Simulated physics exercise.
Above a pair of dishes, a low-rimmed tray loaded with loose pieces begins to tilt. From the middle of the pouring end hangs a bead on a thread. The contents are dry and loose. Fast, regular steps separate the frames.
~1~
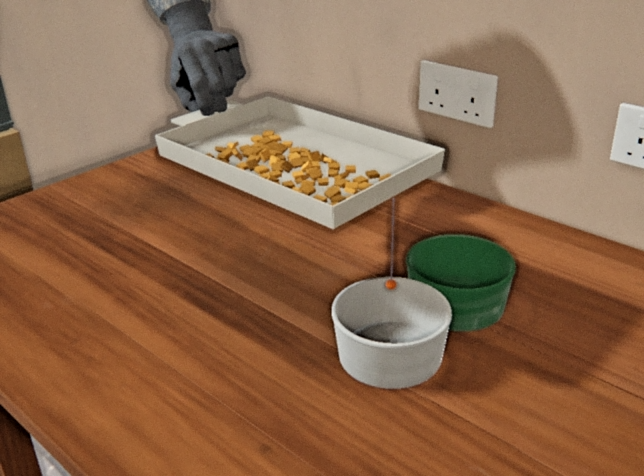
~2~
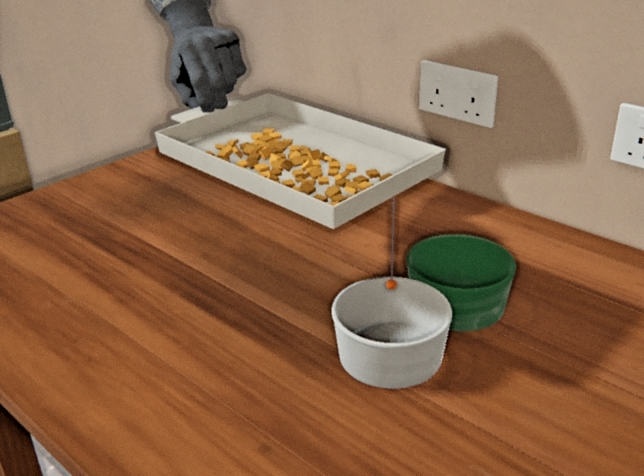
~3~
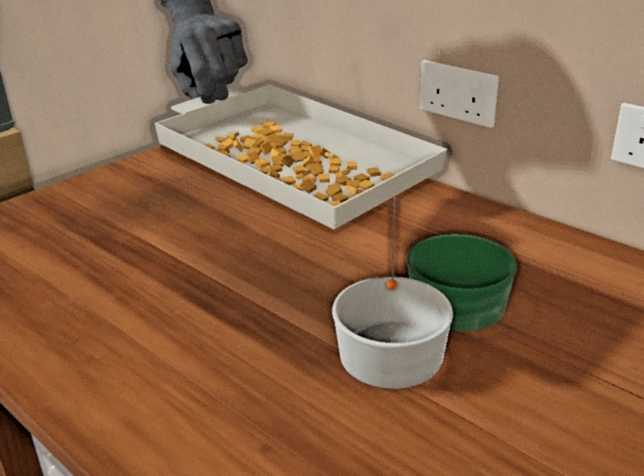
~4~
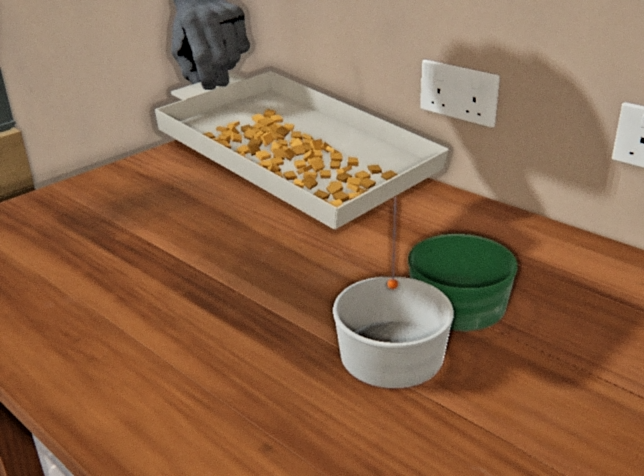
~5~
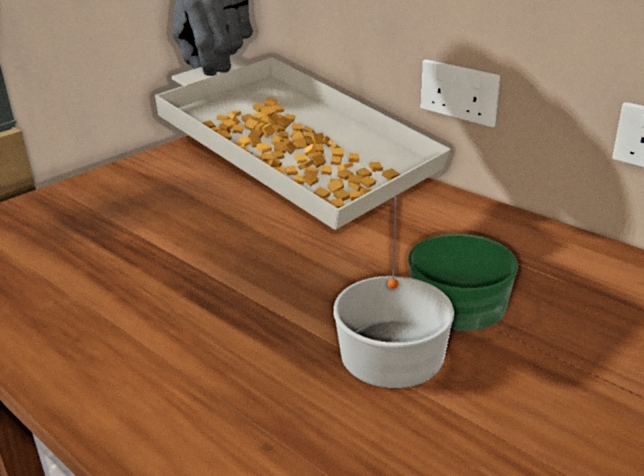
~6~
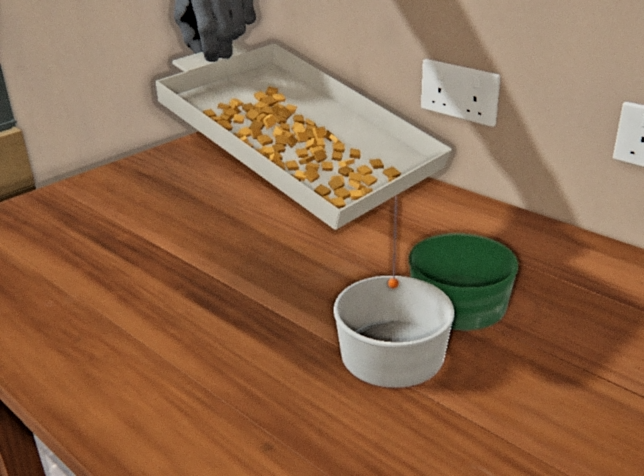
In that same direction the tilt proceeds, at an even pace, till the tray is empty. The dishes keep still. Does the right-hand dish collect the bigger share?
No, the left-hand dish does.
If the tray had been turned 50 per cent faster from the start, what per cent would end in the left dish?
That works out at roughly 50 per cent.
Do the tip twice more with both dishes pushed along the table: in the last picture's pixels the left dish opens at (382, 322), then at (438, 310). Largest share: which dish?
With the dishes at the first place it's the left-side dish, and at the second it's the left-side dish.
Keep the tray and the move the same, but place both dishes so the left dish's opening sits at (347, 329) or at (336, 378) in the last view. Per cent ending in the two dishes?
Some 50 and then some 80 per cent.
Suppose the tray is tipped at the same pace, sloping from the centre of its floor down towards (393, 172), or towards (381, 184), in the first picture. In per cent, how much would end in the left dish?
Respectively 10 and 40 in a hundred.
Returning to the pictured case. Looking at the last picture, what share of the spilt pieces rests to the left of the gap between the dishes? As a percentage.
Looks to be around 40 per cent of the spill.
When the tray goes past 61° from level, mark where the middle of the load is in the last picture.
Look about (369, 172) in the last picture.
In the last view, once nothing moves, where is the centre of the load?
The centre ends up roughly at (414, 365).
Shortly afterwards, tray tipped steeply; the whole lot on the tray.
Next, tray tipped past a quarter turn; the bulk on the tray; only a few in the left dish; only a few outside both; a little in the air.
Some moments later, tray tipped past a quarter turn; near half in the left dish; only a few in the right dish; near half outside both.
In the end, tray tipped past a quarter turn; near half in the left dish; only a few in the right dish; near half outside both.
